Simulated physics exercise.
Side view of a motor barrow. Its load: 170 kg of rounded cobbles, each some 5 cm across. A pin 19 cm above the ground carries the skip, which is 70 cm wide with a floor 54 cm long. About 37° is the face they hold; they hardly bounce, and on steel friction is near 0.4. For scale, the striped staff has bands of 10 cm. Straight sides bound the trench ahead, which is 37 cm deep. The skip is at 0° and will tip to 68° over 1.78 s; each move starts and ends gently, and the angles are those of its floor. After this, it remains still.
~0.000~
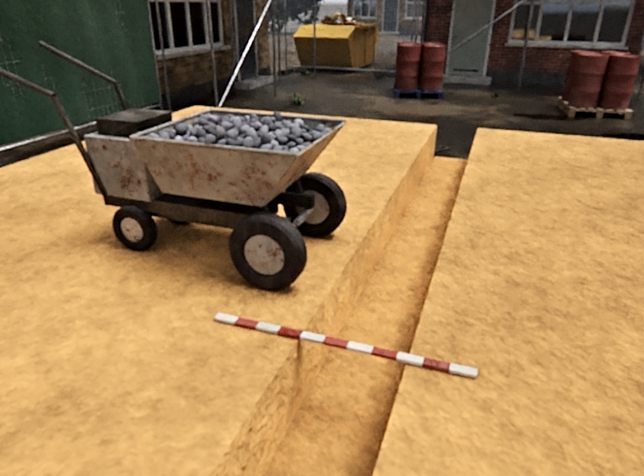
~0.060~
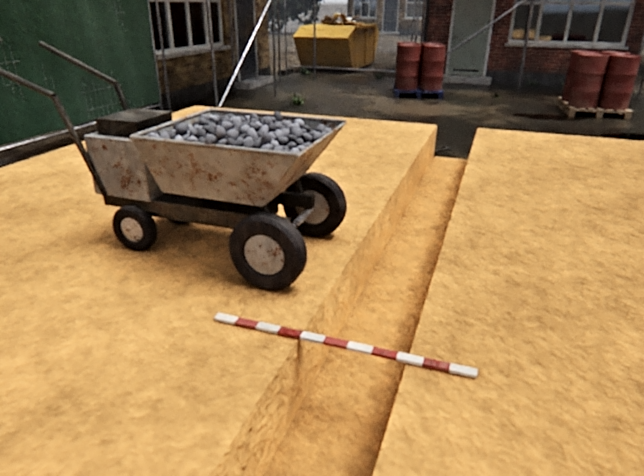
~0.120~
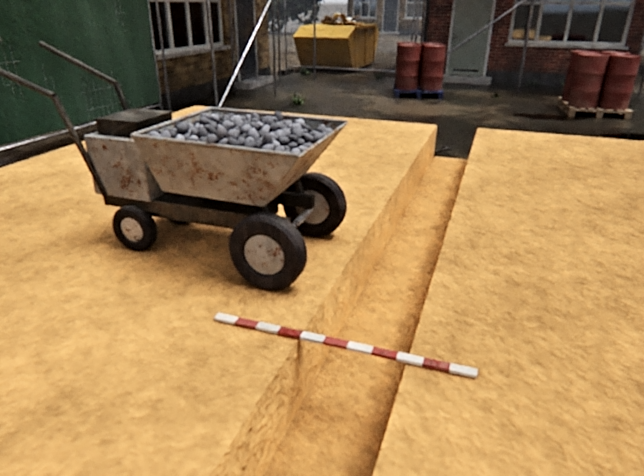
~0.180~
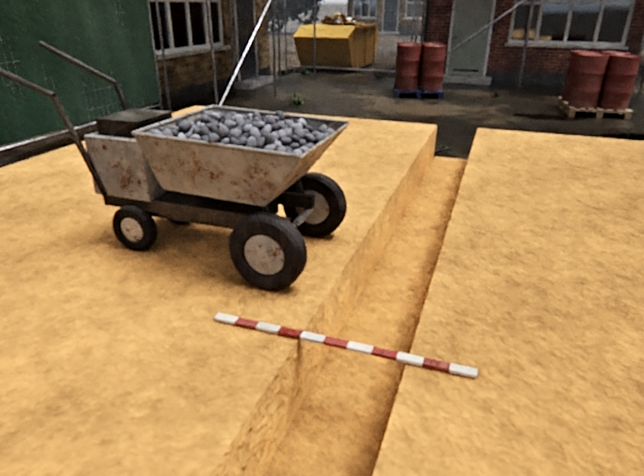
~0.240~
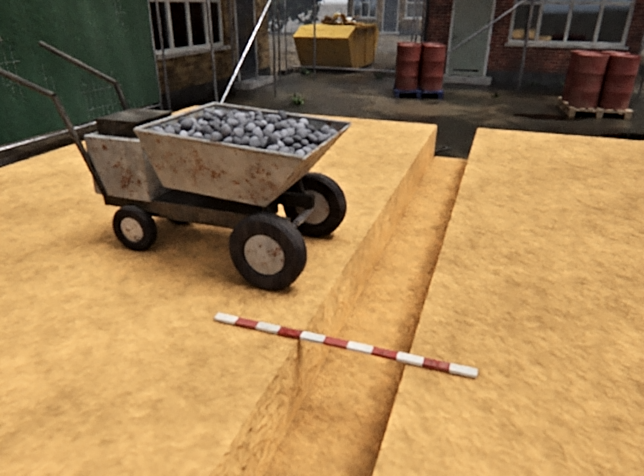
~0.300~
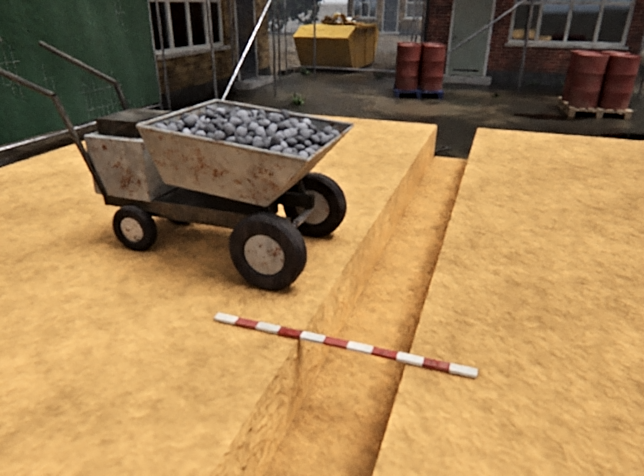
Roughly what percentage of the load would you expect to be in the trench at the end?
I'd expect around 75 per cent.
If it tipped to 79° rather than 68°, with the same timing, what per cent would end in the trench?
In that case around 70 percent.
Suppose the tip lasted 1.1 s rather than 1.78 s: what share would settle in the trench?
Something close to 65 per cent.
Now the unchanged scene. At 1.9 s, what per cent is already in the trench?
Some 30 per cent.
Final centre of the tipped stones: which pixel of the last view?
Somewhere near pixel (406, 321).
After 1.3 s the floor is at 58°; 99 % in the skip, 1 % in the trench; the foremost stones are at (405, 231).
After 1.9 s the floor is at 68°; 54 % in the skip, 30 % in the trench, 17 % past the trench; the foremost stones are at (520, 294).
After 2.2 s the floor is at 68°; 30 % in the skip, 44 % in the trench, 26 % past the trench; the foremost stones are at (589, 297).
After 4.2 s the floor is at 68°; 0 % in the skip, 75 % in the trench, 25 % past the trench; the foremost stones are past the picture's edge.
